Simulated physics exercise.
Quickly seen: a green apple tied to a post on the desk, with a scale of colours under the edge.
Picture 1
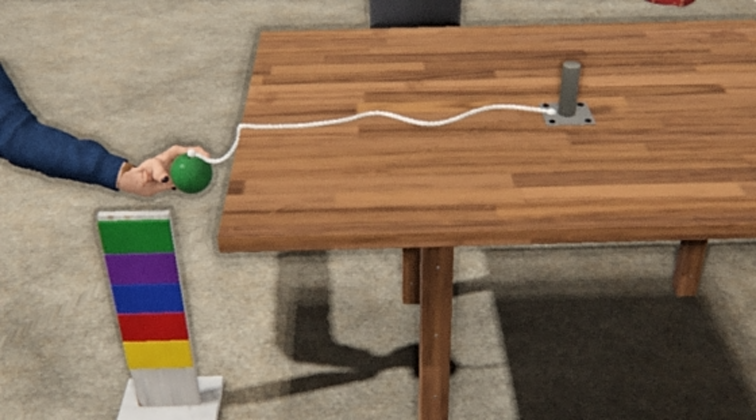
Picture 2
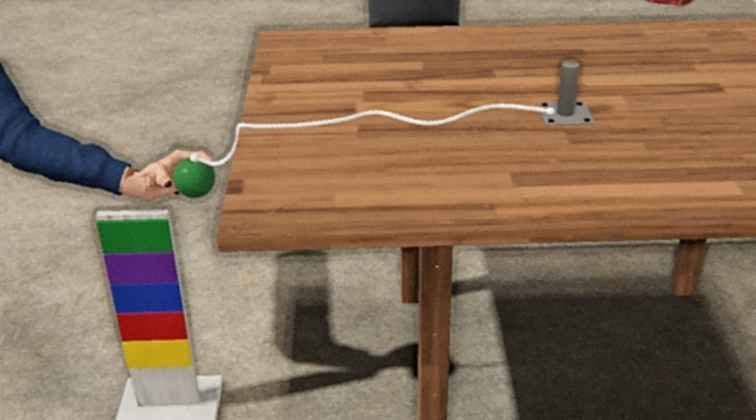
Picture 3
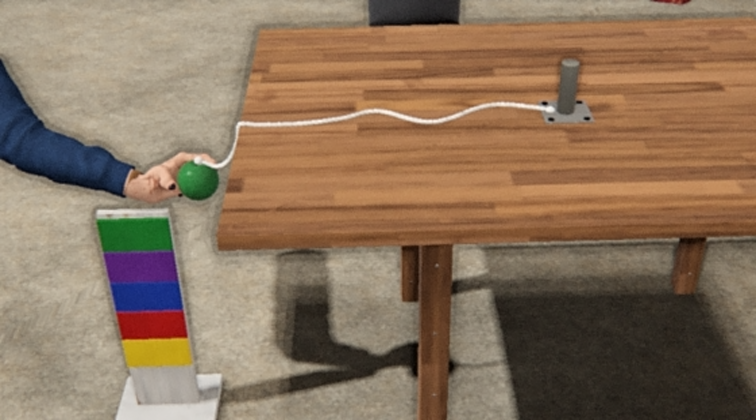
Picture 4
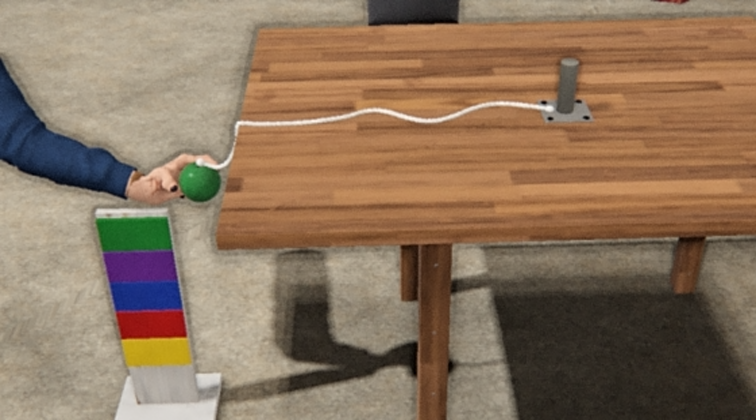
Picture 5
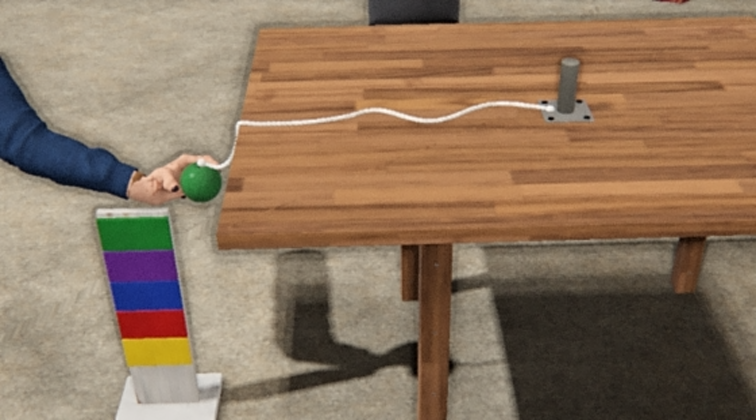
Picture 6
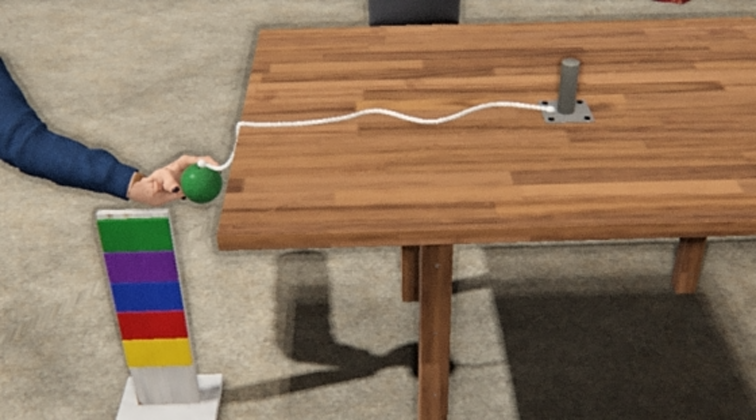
A hand holds a green ball tied to a post by white cord, barely moving.
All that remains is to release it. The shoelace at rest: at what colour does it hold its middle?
The colour is green.
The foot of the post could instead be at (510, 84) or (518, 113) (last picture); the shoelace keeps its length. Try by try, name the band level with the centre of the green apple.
Purple; purple.
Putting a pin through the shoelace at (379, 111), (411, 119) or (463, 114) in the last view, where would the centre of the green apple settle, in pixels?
Per try (px, approx.): (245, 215); (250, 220); (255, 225).
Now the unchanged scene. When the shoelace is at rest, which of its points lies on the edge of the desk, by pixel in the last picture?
(262, 125), give or take.
Soon after, apple near (240, 218); level with green.
After that, apple near (237, 225); level with green.
And then, apple near (259, 229); level with green.
In the end, apple near (258, 229); level with green. At green.
